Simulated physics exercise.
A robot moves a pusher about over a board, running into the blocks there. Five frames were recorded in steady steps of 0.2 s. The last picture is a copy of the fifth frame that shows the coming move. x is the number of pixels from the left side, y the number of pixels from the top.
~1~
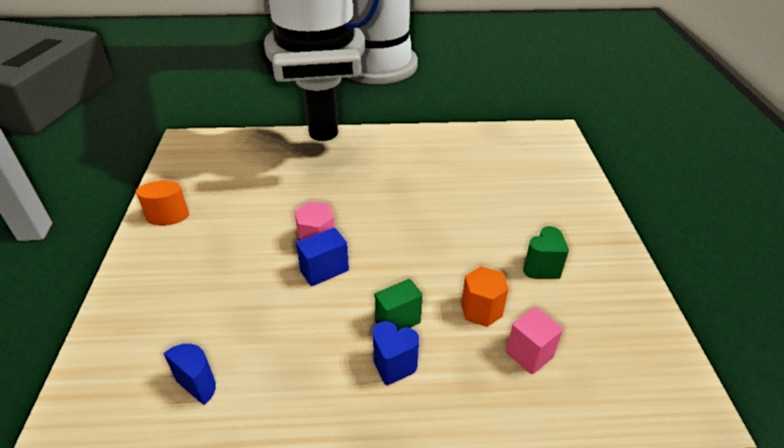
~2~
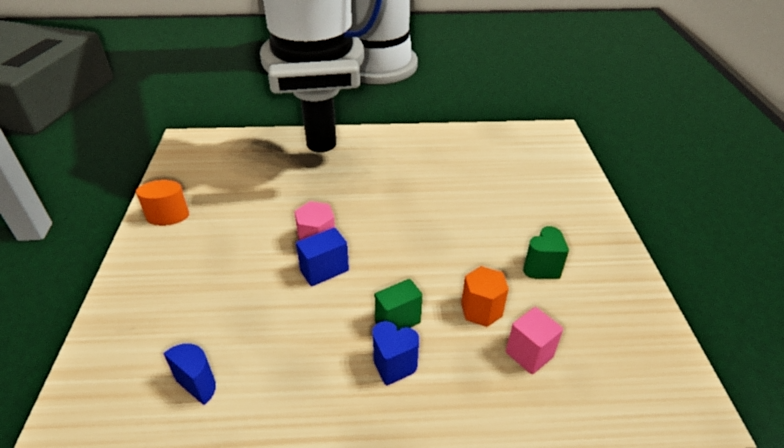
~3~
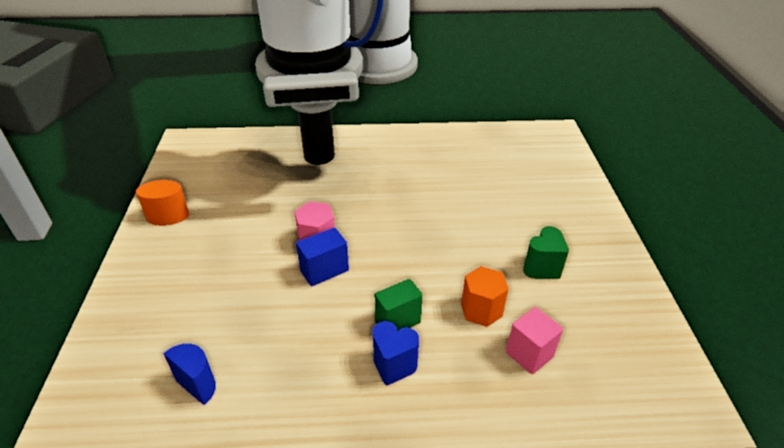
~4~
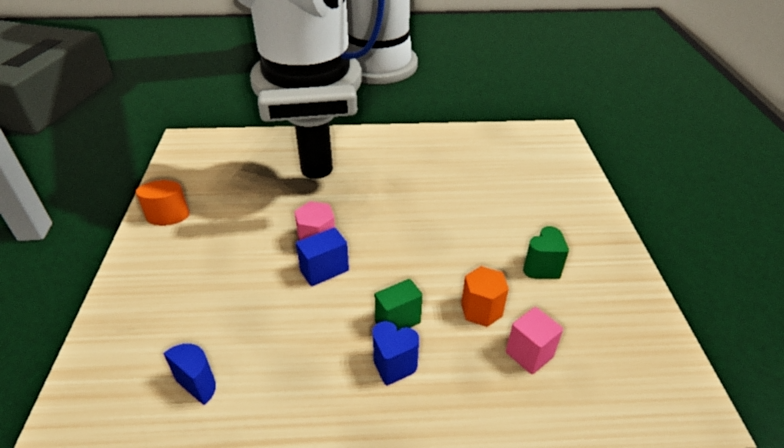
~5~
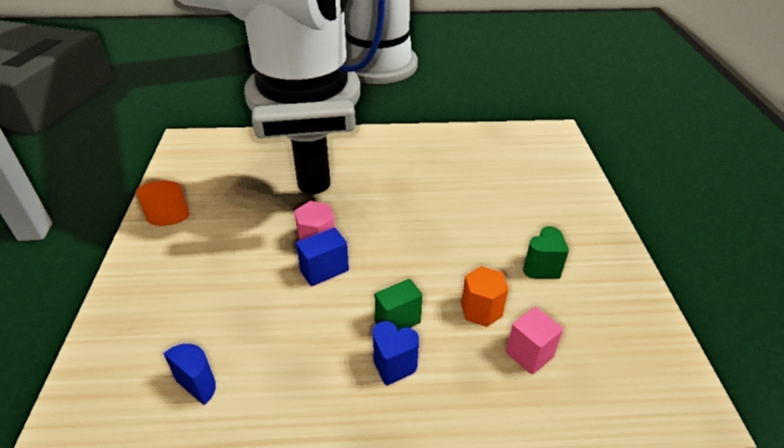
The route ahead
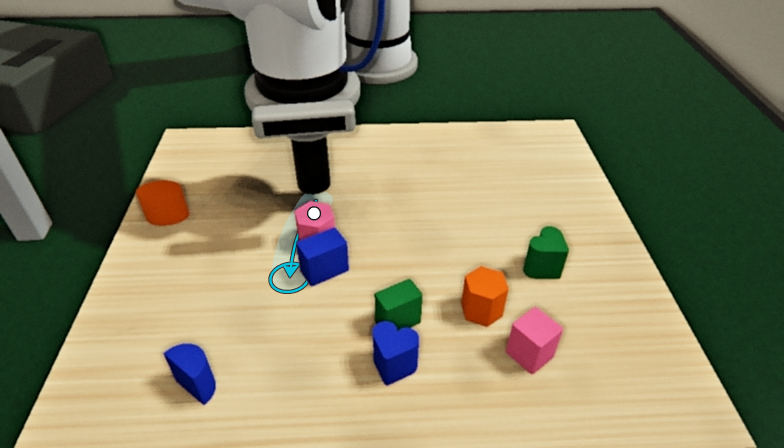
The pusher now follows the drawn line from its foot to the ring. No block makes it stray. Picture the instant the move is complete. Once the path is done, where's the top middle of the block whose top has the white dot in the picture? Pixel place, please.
I'd say the block whose top has the white dot ends with its top centre at (320, 260).
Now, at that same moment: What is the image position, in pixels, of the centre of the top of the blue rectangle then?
It is going to be at (354, 266).
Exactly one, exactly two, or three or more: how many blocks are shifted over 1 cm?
Two will move.
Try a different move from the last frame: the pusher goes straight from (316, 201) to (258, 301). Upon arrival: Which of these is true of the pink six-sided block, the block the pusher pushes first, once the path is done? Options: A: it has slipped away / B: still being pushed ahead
A (it has slipped away)
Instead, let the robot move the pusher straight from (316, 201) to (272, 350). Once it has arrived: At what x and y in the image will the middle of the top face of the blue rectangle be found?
About (360, 277).
The drawn path runs from (316, 201) through (298, 236) to (290, 277); the dot is on the pink six-sided block.
The first path, step by step. One third of the way, pusher at (300, 208); pink six-sided block at (315, 218).
Two thirds of the way, pusher at (291, 233); pink six-sided block at (317, 238), turned 50° anticlockwise; blue rectangle at (337, 257).
At the end, pusher at (287, 261); pink six-sided block at (321, 260), turned 85° anticlockwise; blue rectangle at (354, 266), turned 40° anticlockwise.
